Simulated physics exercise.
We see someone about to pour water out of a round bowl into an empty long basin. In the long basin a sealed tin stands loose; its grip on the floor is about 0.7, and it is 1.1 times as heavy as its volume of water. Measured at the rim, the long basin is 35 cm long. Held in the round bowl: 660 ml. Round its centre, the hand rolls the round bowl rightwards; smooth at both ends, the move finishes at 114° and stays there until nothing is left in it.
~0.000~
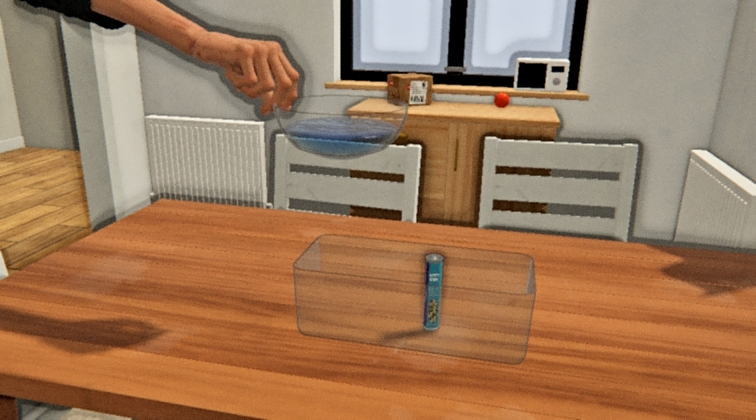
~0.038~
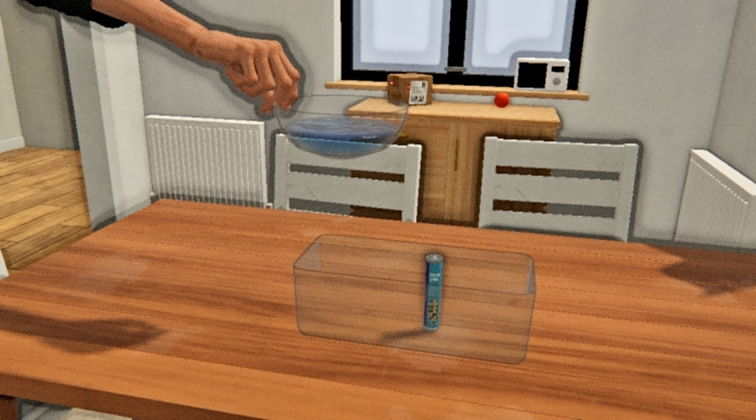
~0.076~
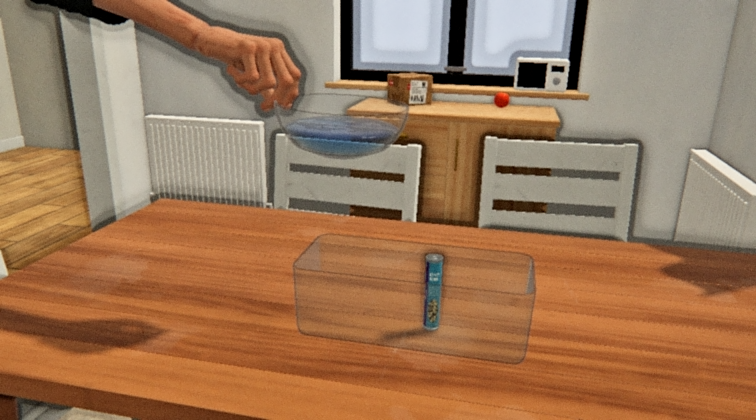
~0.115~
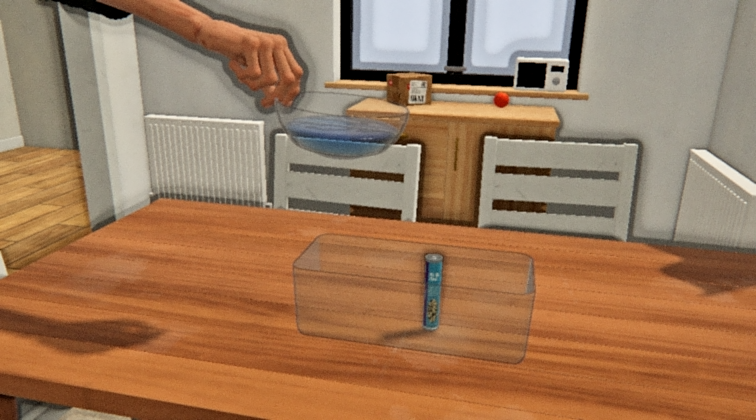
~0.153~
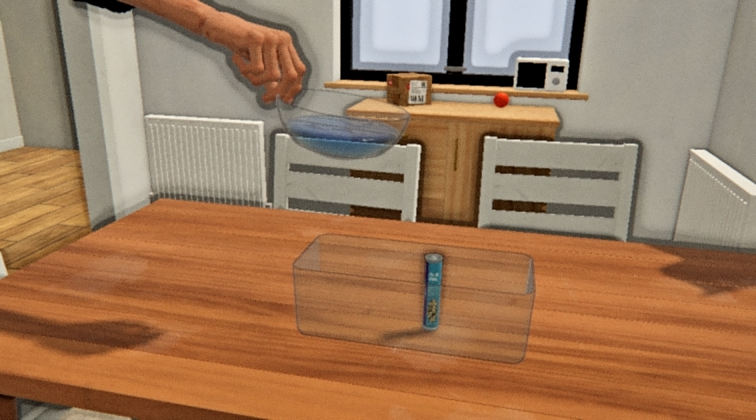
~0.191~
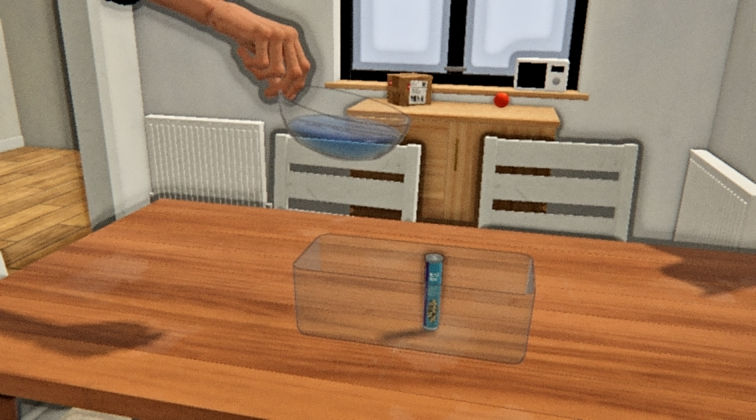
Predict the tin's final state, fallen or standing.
Upright.
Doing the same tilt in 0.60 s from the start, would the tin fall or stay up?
Outcome - the tin comes down.
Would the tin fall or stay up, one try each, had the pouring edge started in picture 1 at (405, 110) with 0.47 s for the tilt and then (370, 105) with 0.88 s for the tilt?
First it tips over; then it tips over.
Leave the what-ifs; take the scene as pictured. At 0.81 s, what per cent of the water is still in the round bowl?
About 0 percent.
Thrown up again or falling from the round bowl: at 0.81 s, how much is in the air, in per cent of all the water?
Close to 5 %.
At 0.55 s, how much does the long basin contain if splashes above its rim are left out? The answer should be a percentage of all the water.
Near 8 in a hundred.
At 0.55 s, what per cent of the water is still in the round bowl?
Around 24 percent.
Then, 0.55 s in, the tilt is 78° and 25 per cent is still to pour; the tin stands where it began.
Then, 0.81 s in, the tilt is 112° and 0 per cent is still to pour; the tin stands where it began.
Then, 1.08 s in, the tilt is 114° and 0 per cent is still to pour; the tin stands where it began.
Then, 1.38 s in, the tilt is 114° and 0 per cent is still to pour; the tin stands where it began.
Finally, the tin stands where it began.
